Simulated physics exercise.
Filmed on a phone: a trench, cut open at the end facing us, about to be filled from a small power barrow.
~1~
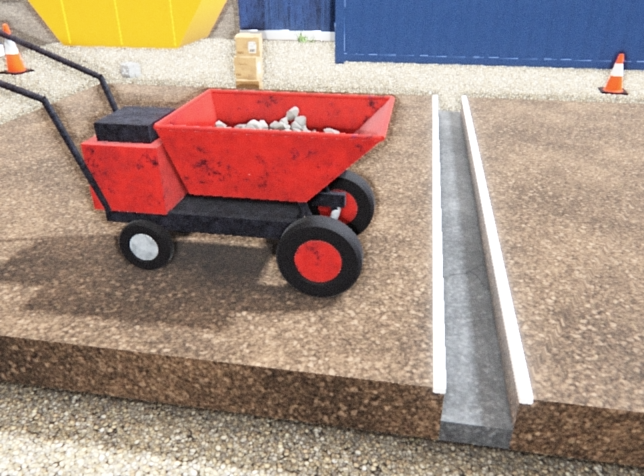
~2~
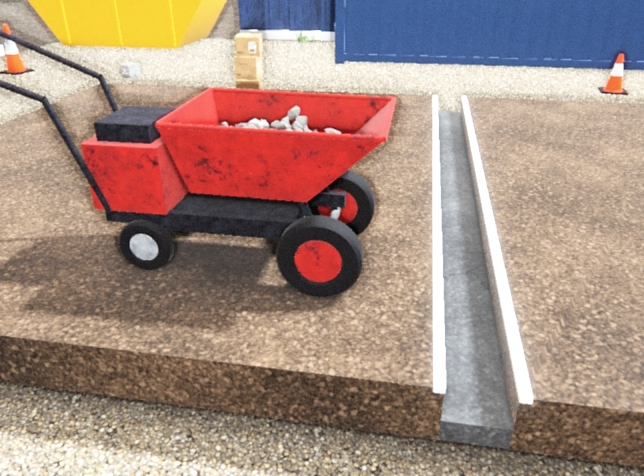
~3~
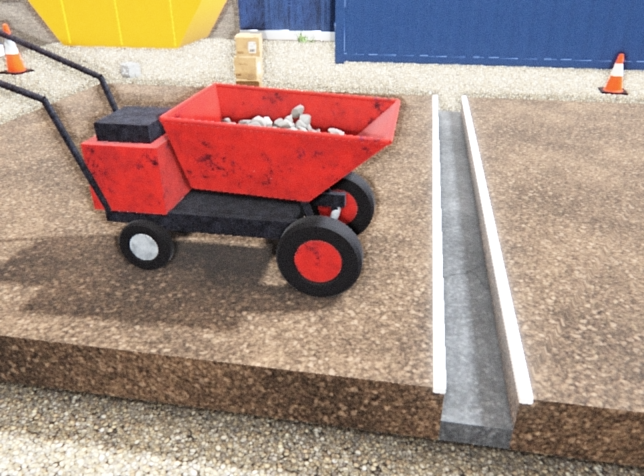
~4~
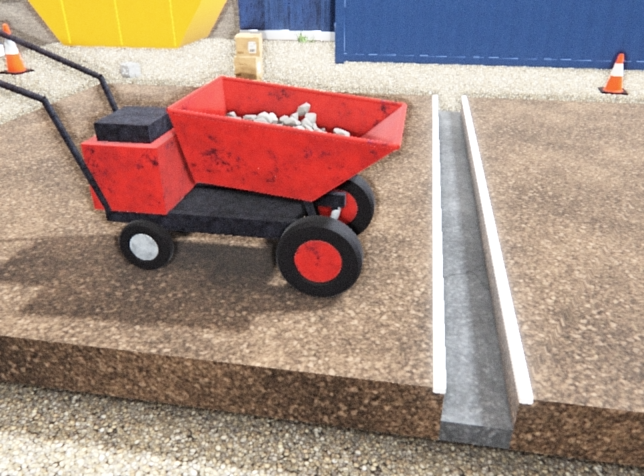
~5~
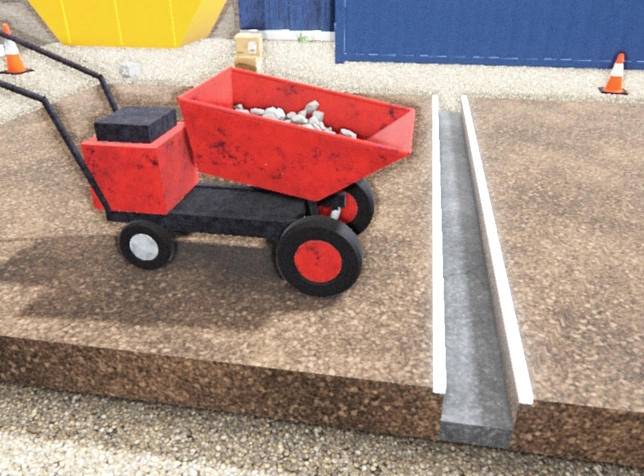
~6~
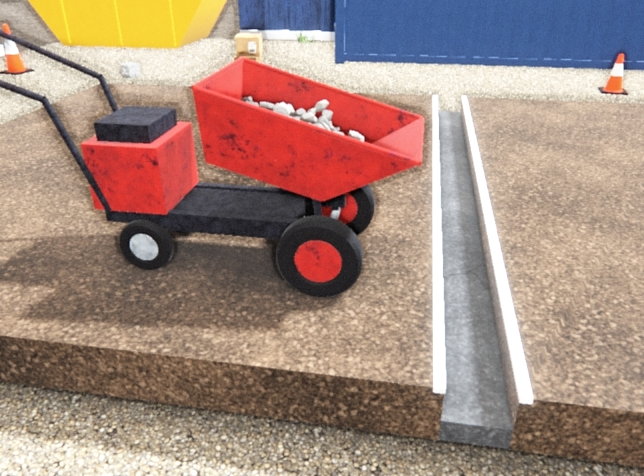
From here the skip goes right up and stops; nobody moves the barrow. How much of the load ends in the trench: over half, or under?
Between the edges lies the larger part of the load.
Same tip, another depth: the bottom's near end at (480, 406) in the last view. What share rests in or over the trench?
Roughly 40 in a hundred.
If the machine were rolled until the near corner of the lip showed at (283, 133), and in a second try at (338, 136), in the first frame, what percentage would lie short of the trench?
In turn 40 and 10 in a hundred.
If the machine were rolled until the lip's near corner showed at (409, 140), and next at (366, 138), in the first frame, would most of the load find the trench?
One: Less than half. Two: Most of it.
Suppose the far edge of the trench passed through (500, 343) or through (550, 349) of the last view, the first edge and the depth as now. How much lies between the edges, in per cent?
Near 50 % and 100 %.
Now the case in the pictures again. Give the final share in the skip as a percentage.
It comes to 15 per cent or so.
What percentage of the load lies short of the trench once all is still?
Near 0 %.
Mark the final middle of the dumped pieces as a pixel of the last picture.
Near (475, 289).
Soon after the last picture, skip tipped steeply; all in the skip.
A little later, skip tipped right over; most in the skip; about a quarter in or heaped over the trench; a stray few beyond it.
Later still, skip tipped right over; about a quarter in the skip; about two thirds in or heaped over the trench; a small part beyond it.
At rest, skip tipped right over; a small part in the skip; most in or heaped over the trench; a small part beyond it.
